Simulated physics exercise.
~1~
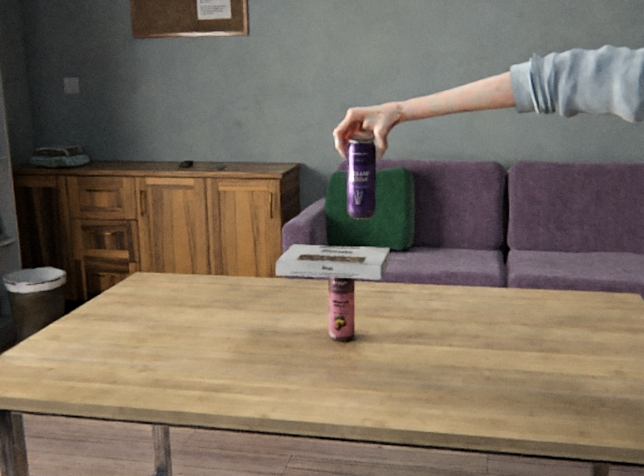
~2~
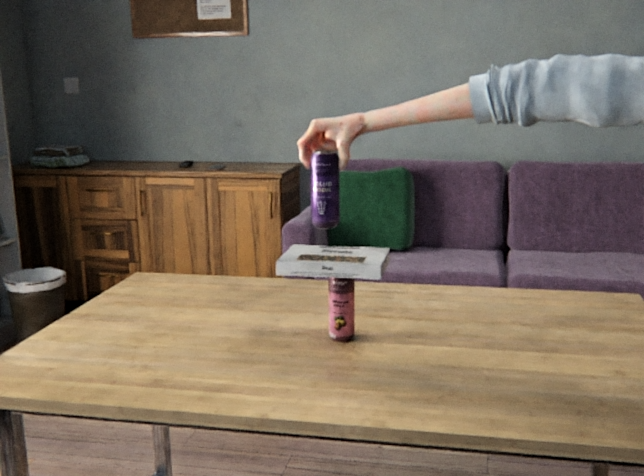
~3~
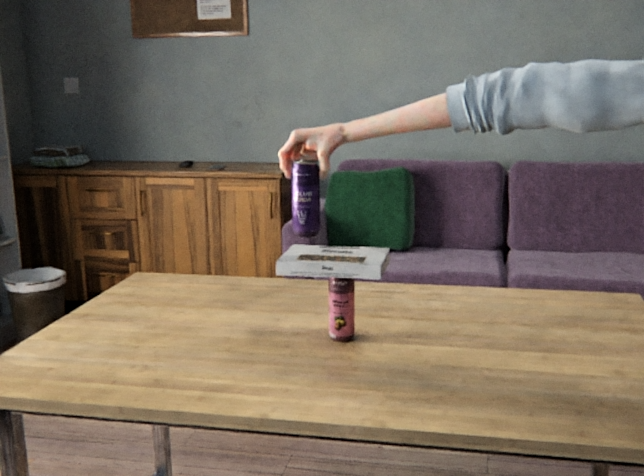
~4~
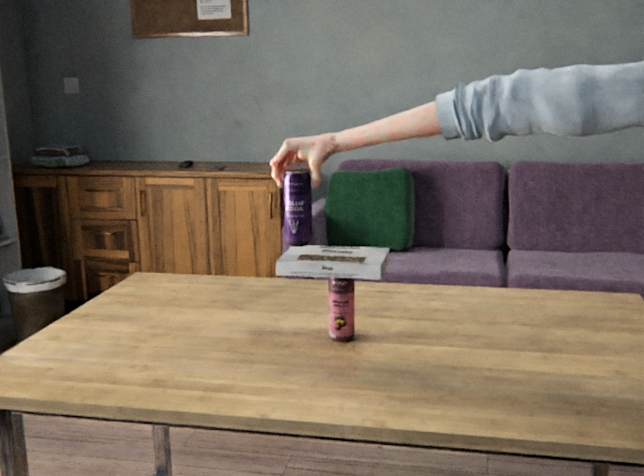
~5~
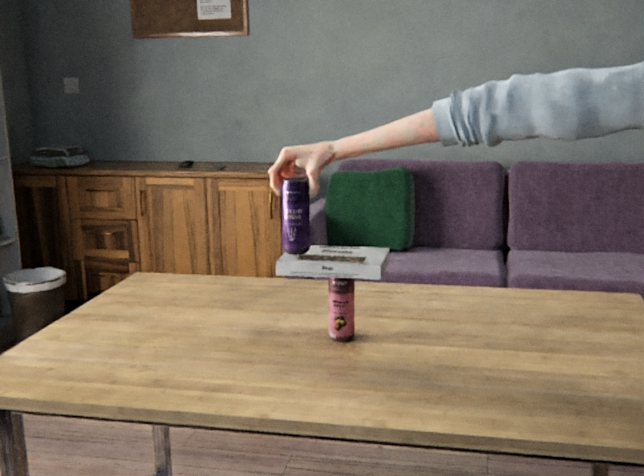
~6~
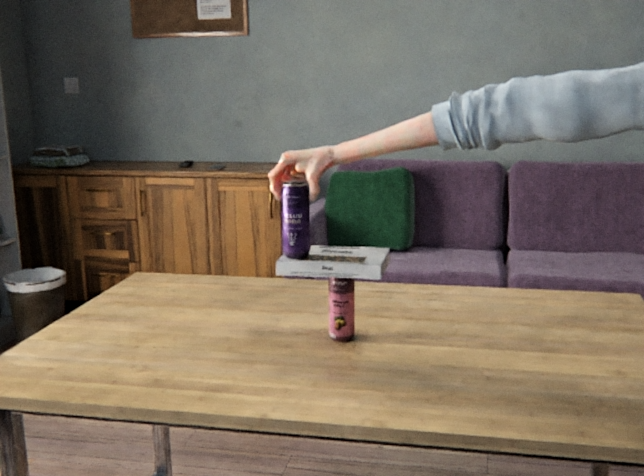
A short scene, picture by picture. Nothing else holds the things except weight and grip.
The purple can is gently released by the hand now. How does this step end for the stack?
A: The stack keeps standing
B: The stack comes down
B.
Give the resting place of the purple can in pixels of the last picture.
Around (240, 339).
Then, 0.50 s past the last view, white packet and purple can now fallen.
Then, 0.60 s past the last view, things are still on the move.
Finally, fallen, white packet and purple can; pink can still in place. Final places as the last picture's camera would see them, purple can near (240, 339). The stack gives way.
